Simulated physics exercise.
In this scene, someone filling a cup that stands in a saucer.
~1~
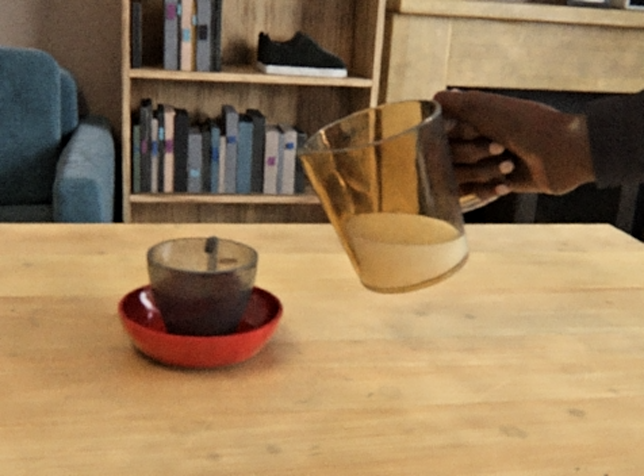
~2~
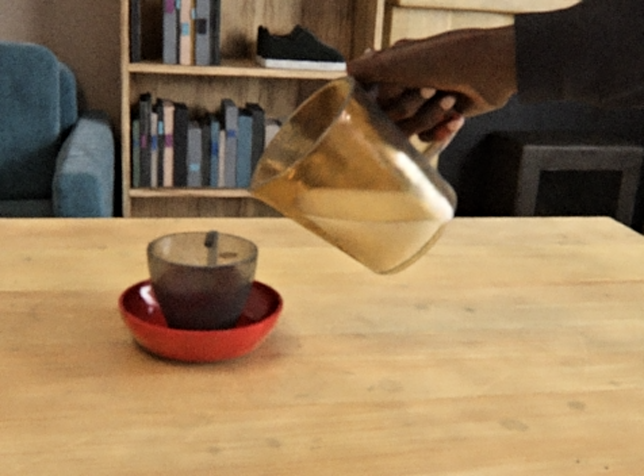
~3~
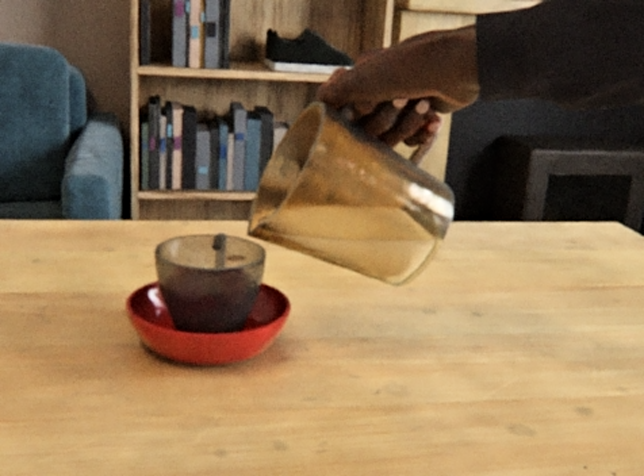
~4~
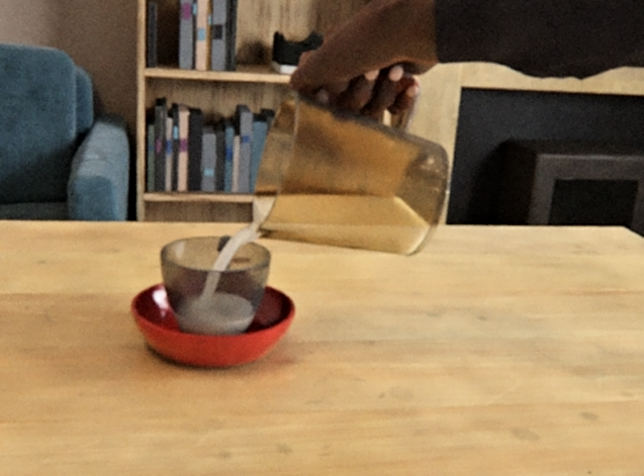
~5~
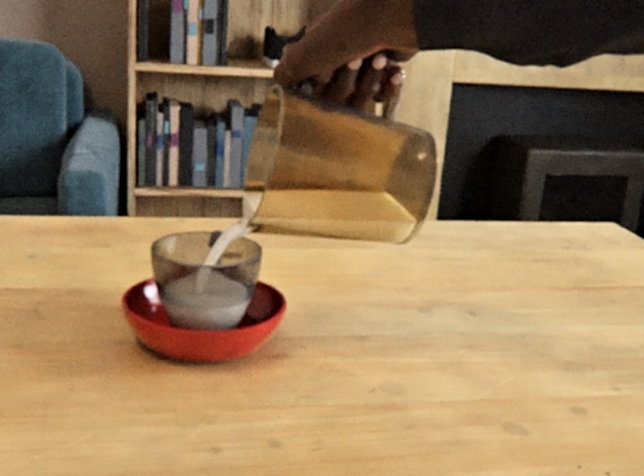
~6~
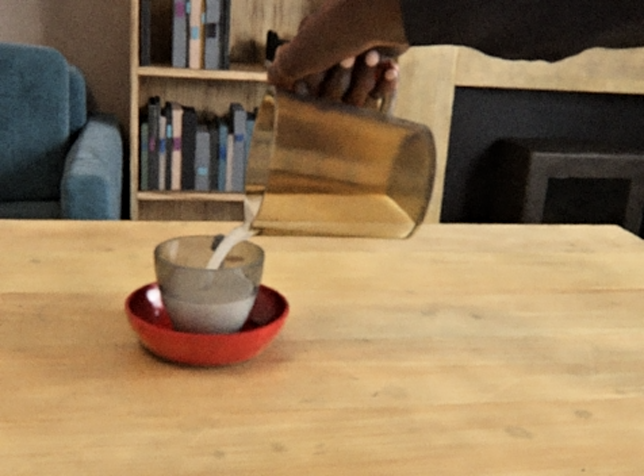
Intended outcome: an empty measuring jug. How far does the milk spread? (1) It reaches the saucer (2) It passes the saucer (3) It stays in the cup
It stays in the cup.
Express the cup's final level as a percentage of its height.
I reckon it sits around 80 %.
A moment on, the cup is about two thirds full; the saucer is dry.
Further on, the cup is about three quarters full; the saucer is dry.
When it is over, the cup is about three quarters full; the saucer is dry.
